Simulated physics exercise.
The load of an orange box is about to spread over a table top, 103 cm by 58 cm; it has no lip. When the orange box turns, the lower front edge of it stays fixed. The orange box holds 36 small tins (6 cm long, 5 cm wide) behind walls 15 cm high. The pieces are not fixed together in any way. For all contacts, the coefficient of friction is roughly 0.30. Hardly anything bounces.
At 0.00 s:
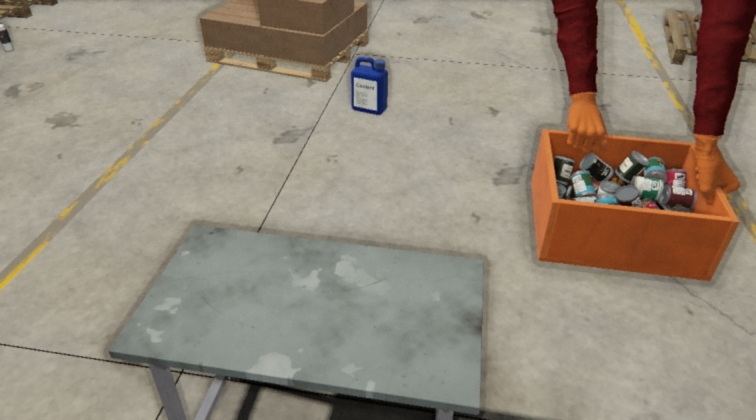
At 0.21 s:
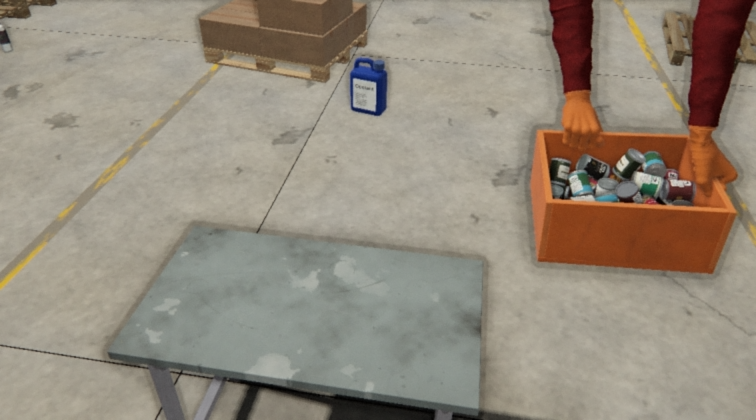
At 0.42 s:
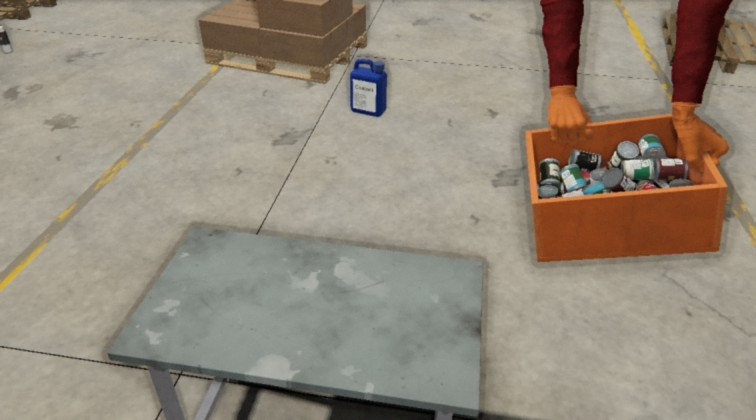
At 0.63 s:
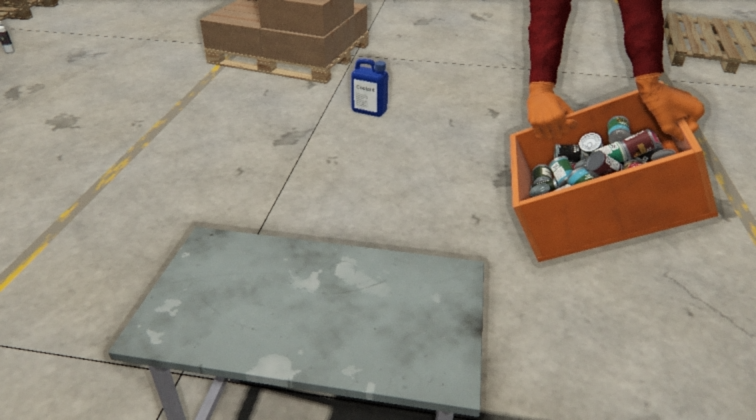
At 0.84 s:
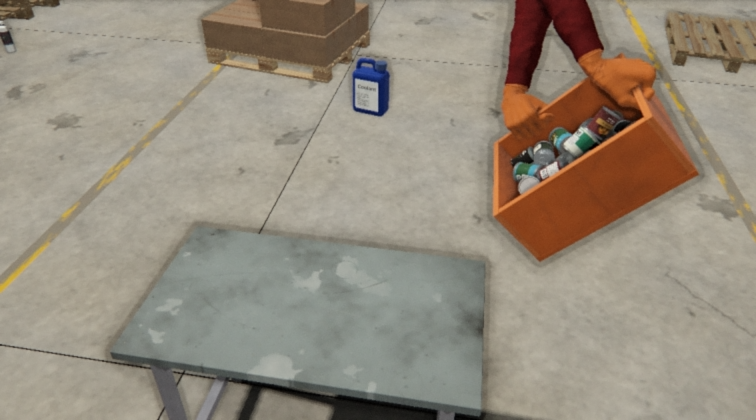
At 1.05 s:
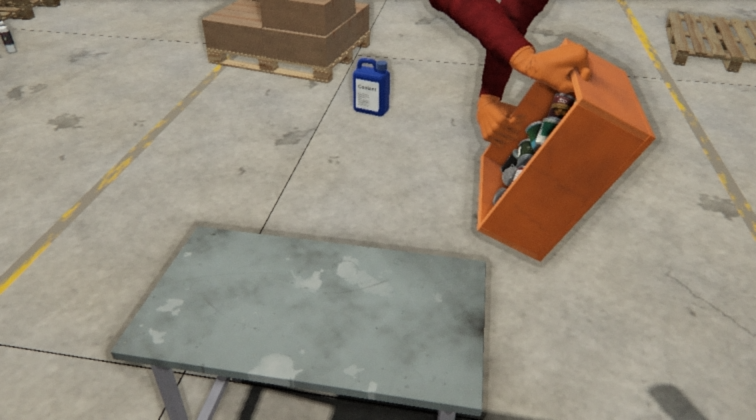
Orange box of small tins being lifted and tilted steeply down to the left by orange-gloved hands beside a grey table.
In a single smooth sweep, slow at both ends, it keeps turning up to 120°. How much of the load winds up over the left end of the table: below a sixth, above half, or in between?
Result: Fewer than a sixth of them over the left end of the table.
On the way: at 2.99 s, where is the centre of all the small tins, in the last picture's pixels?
Somewhere around (350, 319) in pixels.
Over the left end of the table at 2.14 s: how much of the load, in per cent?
Close to 0 in a hundred.
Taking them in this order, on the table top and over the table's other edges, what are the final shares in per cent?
Around 60 % in the first place and around 35 % in the second.
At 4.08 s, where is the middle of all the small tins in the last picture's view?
Look near pixel (354, 319).
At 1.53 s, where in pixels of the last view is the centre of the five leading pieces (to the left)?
I'd put their middle close to (424, 243).
After 1.53 s, tilt 104°; 31 still in the orange box and 5 in the air.
After 2.14 s, tilt 120°; 36 on the table top.
After 2.99 s, tilt 120°; 26 on the table top, 1 over the left end of the table and 9 over the table's other edges.
When it is over (at 4.08 s), 22 on the table top, 2 over the left end of the table and 12 over the table's other edges. Asked share, 2 of 36, 6 per cent.
